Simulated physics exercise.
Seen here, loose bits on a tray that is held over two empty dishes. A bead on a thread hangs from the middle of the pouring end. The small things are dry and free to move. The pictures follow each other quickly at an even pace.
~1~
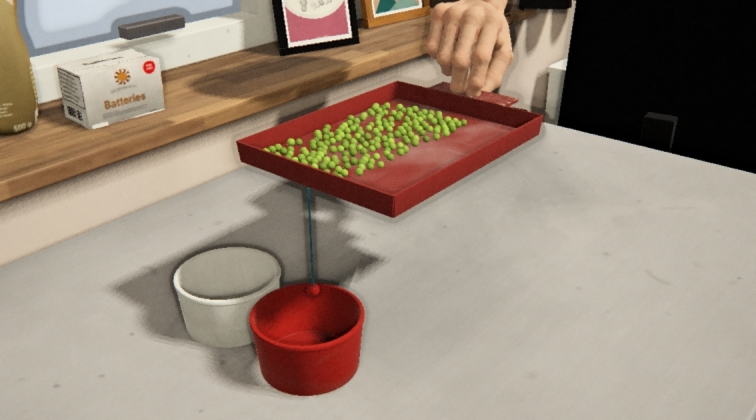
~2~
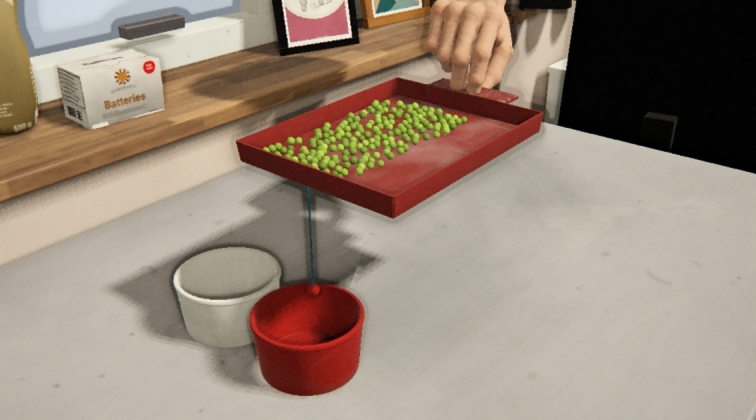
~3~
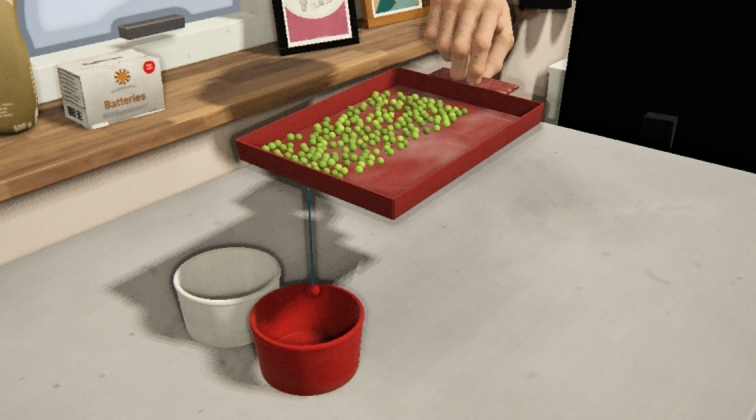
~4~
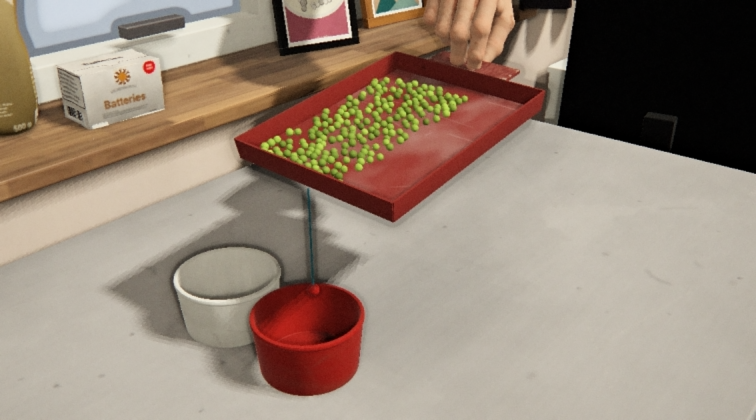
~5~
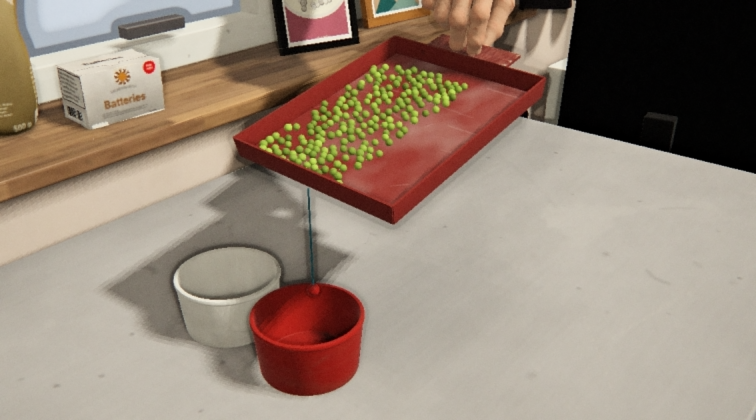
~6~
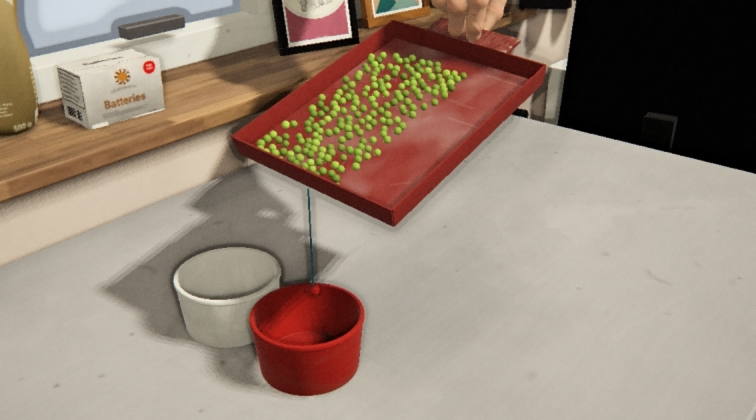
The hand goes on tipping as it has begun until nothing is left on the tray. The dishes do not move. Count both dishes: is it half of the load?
The two hold only the smaller part of the load.
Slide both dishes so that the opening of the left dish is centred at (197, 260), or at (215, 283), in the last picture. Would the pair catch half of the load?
In turn: Under half; less than half.
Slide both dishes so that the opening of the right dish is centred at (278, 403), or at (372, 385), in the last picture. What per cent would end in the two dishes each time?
Roughly 10 per cent, and 70 per cent.
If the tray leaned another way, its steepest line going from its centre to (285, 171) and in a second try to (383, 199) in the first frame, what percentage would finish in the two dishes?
Near 80 % and 10 %.
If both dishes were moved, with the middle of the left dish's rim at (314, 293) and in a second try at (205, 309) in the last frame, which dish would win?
In turn: Right; the right-hand dish.
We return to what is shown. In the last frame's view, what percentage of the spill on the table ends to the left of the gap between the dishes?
Some 10 per cent.
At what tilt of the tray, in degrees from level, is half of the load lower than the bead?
Around 110° of tilt.
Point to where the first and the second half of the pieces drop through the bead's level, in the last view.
The first part at (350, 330); the rest at (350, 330).
Soon, tray tipped steeply; nearly all on the tray; a stray few outside both; a stray few in the air.
A while on, tray tipped right over; nearly all on the tray; a small part outside both.
Towards the end, tray tipped past a quarter turn; a small part in the right dish; most outside both.
Finally, tray tipped past a quarter turn; a small part in the right dish; none in the left dish; most outside both.
